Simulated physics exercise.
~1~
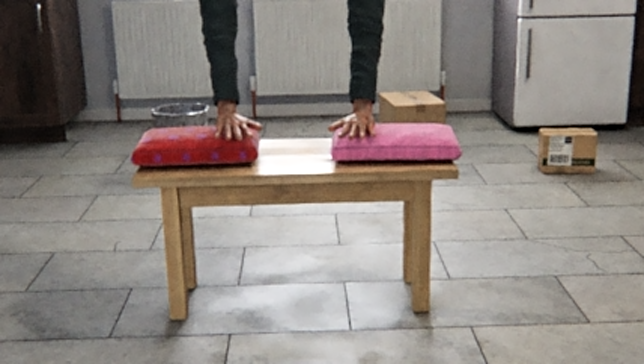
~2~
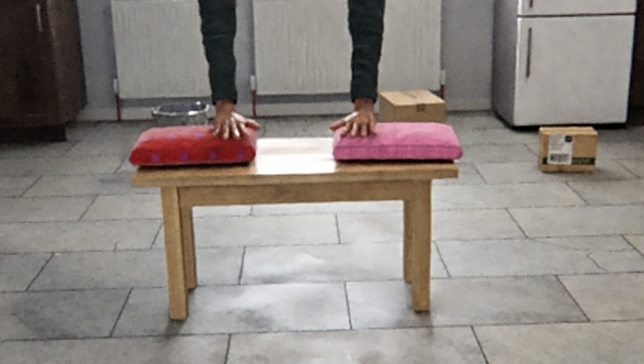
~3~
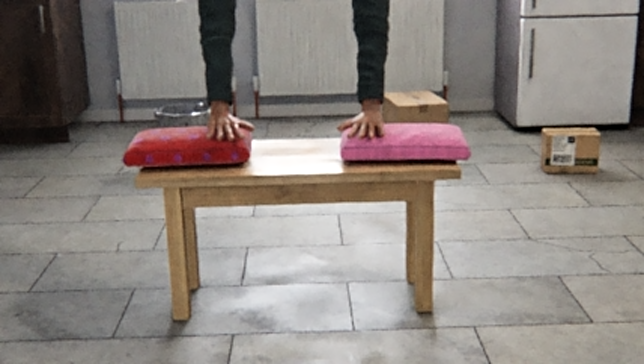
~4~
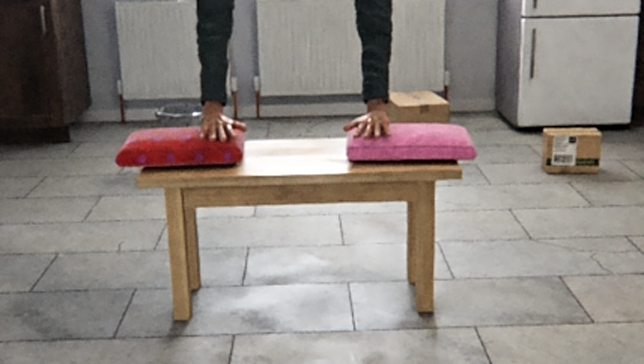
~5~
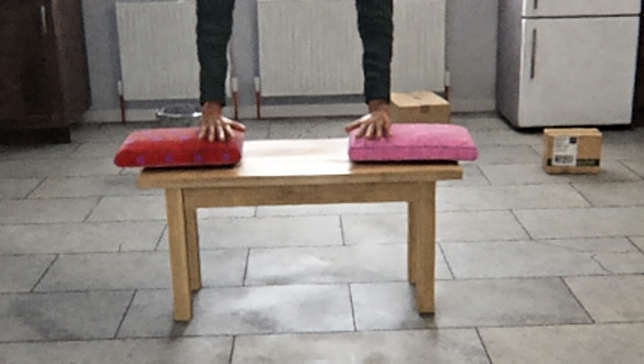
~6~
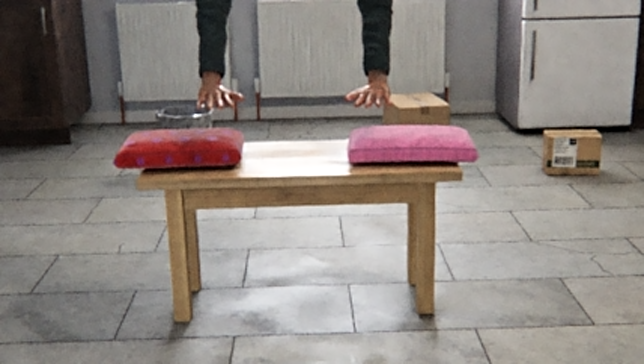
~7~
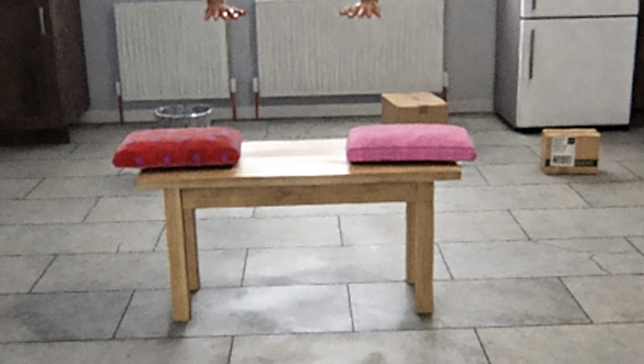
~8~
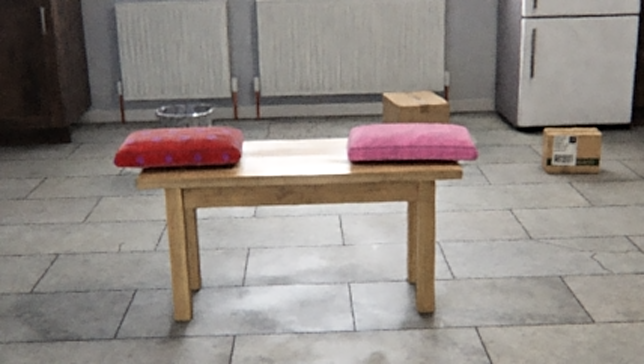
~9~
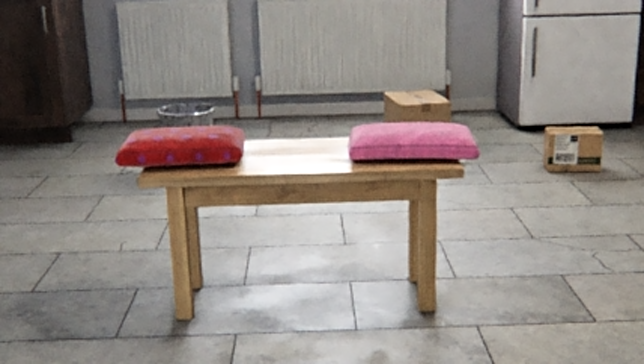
Two hands sliding a red pillow and a pink folded blanket apart on a wooden bench, then lifting away, leaving both resting there.
